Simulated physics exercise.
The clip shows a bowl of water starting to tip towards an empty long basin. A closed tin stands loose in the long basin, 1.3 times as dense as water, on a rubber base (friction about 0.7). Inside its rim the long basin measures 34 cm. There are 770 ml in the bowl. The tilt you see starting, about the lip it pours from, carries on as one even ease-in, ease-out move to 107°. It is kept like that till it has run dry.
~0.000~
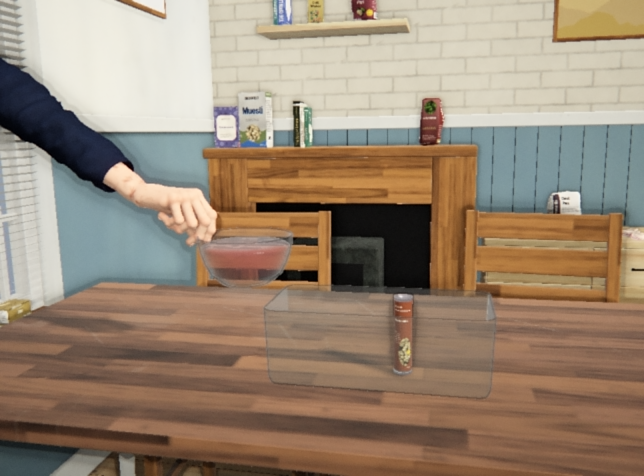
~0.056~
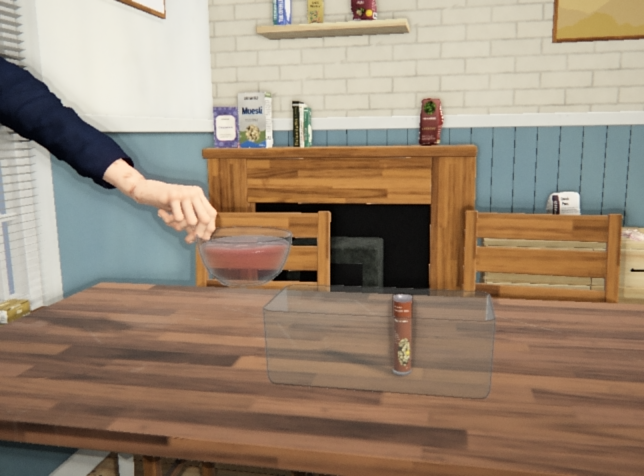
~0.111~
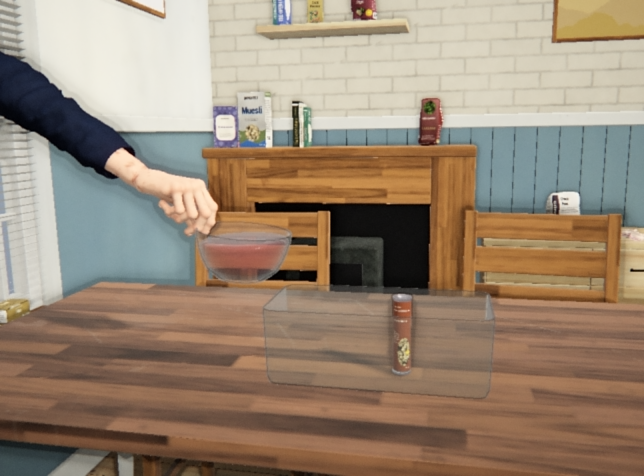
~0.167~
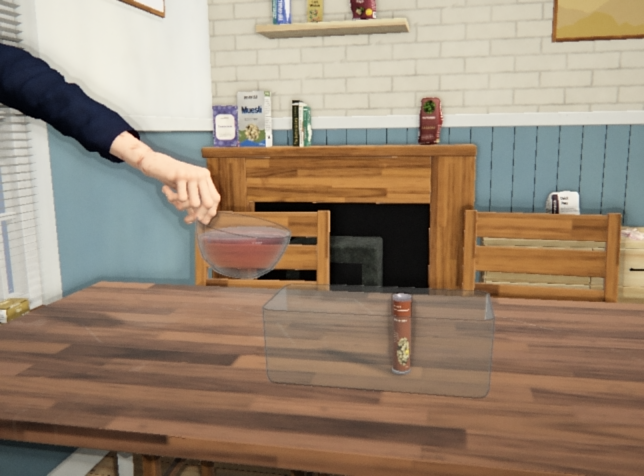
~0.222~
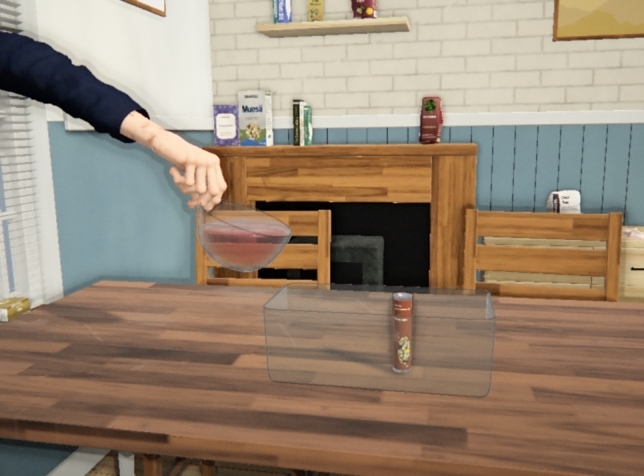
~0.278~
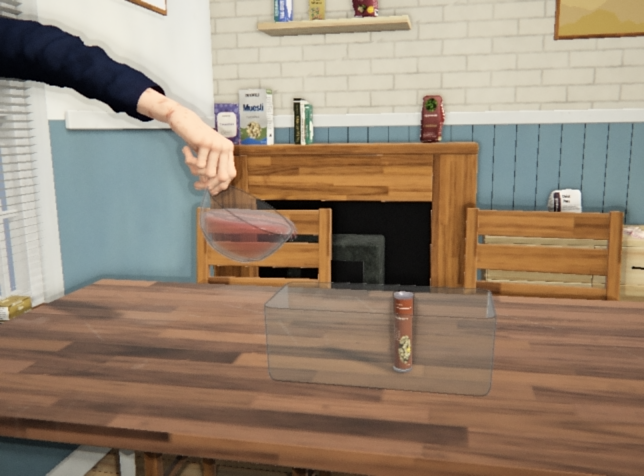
The clip shows a hand at the left tilting a clear bowl of reddish liquid rightward, slowly at first and then more steeply, beside a transparent long basin on a wooden table, where a reddish-brown tin stands still.
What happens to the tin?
The tin keeps standing.
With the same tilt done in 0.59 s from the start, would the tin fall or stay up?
Then it goes over.
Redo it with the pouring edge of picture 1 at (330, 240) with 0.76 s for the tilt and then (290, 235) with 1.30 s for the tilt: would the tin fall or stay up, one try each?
First it goes over; then it stays up.
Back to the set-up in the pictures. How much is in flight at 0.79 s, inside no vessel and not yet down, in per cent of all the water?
Near 7 in a hundred.
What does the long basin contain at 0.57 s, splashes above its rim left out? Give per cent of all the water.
About 20 per cent.
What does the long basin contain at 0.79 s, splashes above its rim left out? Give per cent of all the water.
Some 94 per cent.
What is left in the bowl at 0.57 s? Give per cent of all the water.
Near 28 in a hundred.
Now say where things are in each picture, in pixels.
It leans 0°; its right rim is at (290, 237); the water meets the walls at (205, 243) and (289, 245); the long basin's rim runs from (276, 297) to (493, 306); the tin's top is at (403, 300), in the first frame.
It leans 1°; its right rim is at (290, 237); the water meets the walls at (205, 242) and (289, 244), in the second frame.
It leans 6°; its right rim is at (289, 237); the water meets the walls at (205, 238) and (288, 240), in the third frame.
It leans 12°; its right rim is at (289, 237); the water meets the walls at (204, 233) and (288, 235), in the fourth frame.
It leans 21°; its right rim is at (289, 236); the water meets the walls at (204, 223) and (291, 231); 1 per cent is over the edge, in the fifth frame.
It leans 32°; its right rim is at (290, 235); the water meets the walls at (207, 212) and (287, 228); 4 per cent is over the edge, in the sixth frame.
By 0.57 s the tilt is 92° and 28 per cent is still to pour; the tin stands where it began.
By 0.79 s the tilt is 107° and 0 per cent is still to pour; the tin stands where it began.
By 1.01 s the tilt is 107° and 0 per cent is still to pour; the tin stands where it began.
By 1.26 s the tilt is 107° and 0 per cent is still to pour; the tin stands where it began.
At rest the tin stands where it began.
